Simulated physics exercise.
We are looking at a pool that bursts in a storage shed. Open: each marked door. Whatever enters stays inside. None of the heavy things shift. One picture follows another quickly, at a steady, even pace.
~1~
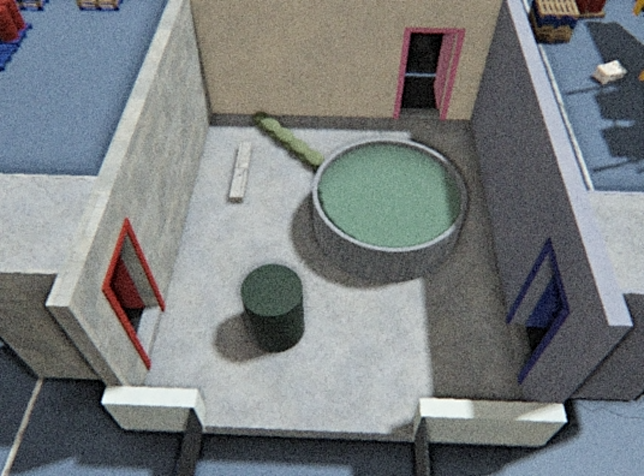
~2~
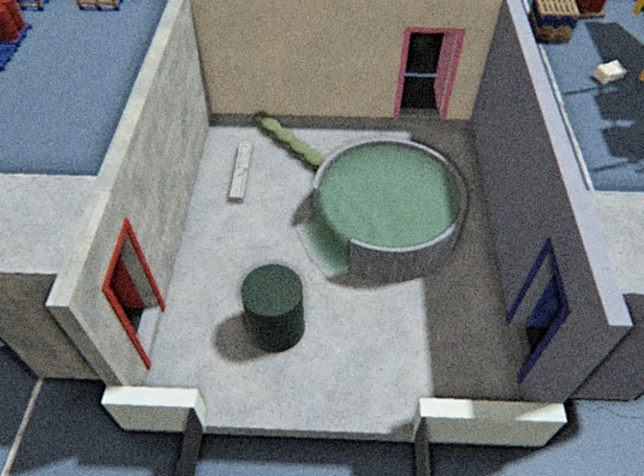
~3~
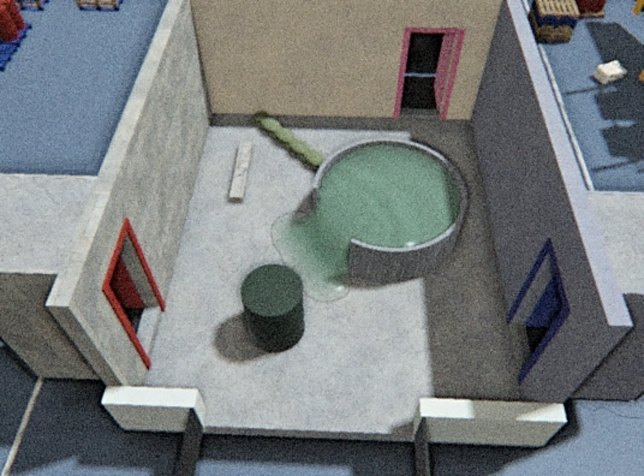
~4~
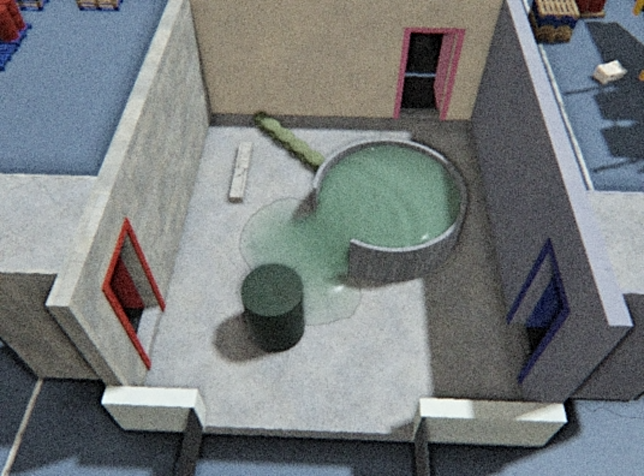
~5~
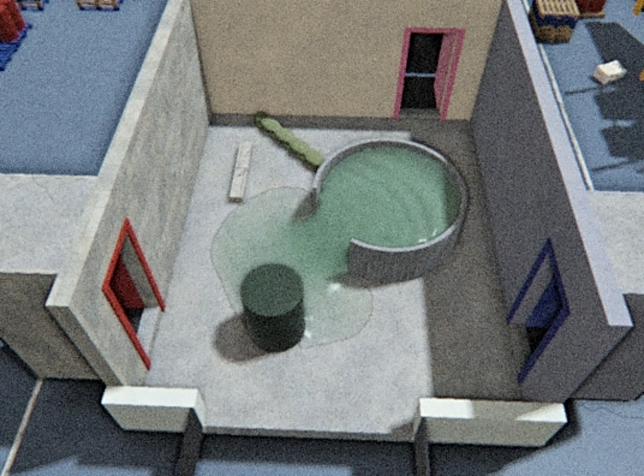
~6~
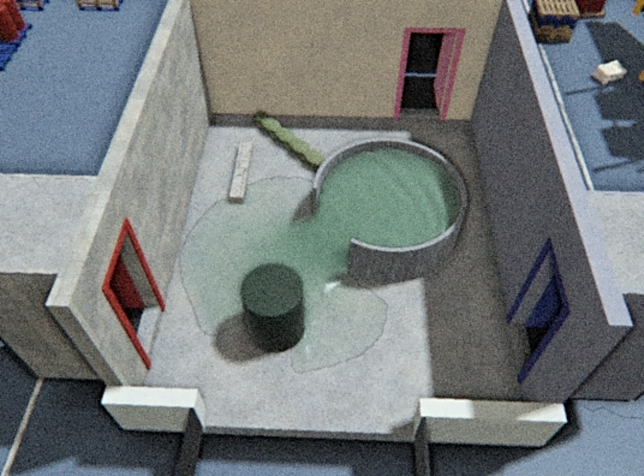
Storage shed with a round pool bursting at its left side, green water pouring out and spreading around a dark green drum.
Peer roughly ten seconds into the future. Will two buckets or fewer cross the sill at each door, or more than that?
At the end, the red door will count as flooded; the blue door will count as flooded; the pink door will not count as flooded.
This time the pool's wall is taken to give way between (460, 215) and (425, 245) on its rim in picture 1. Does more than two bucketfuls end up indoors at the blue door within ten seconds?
Note: Blue door admits more.
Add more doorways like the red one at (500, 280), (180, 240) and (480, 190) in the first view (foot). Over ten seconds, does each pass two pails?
Stays within it; exceeds it; stays within it.
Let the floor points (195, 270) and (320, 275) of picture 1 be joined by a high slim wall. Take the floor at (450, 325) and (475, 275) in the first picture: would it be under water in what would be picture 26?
Unwetted; unwetted.
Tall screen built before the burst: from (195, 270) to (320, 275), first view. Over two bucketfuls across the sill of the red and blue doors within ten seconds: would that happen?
I'd say the red door keeps inside the limit, and the blue door keeps inside the limit.
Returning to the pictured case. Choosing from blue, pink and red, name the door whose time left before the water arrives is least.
I'd say the red door.
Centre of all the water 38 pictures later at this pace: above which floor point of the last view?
Close to (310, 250), I reckon.
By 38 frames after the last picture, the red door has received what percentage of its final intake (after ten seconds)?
I make it 100 per cent.
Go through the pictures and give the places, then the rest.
The first frame shows still water in the pool at (389, 193).
In the second frame, water pours out at (325, 239) and has run to (306, 220).
In the third frame, the front is at (283, 219), out from the gap at (325, 240).
In the fourth frame, the front is at (245, 235), out from the gap at (325, 241).
In the fifth frame, the front is at (215, 253), out from the gap at (325, 241).
In the sixth frame, water pours out at (325, 241) and has run to (185, 255).
A moment on, water covers 30 % of the floor; the red door under two buckets in, the blue door not reached, the pink door not reached.
Next, water covers 45 % of the floor; the red door over two buckets in, the blue door not reached, the pink door not reached.
Then, water covers 55 % of the floor; the red door far over two buckets in, the blue door not reached, the pink door not reached.
Later, water covers 85 % of the floor; the red door far over two buckets in, the blue door over two buckets in, the pink door wet at the sill, nothing in.
In the end, water covers 95 % of the floor; the red door far over two buckets in, the blue door far over two buckets in, the pink door under two buckets in.
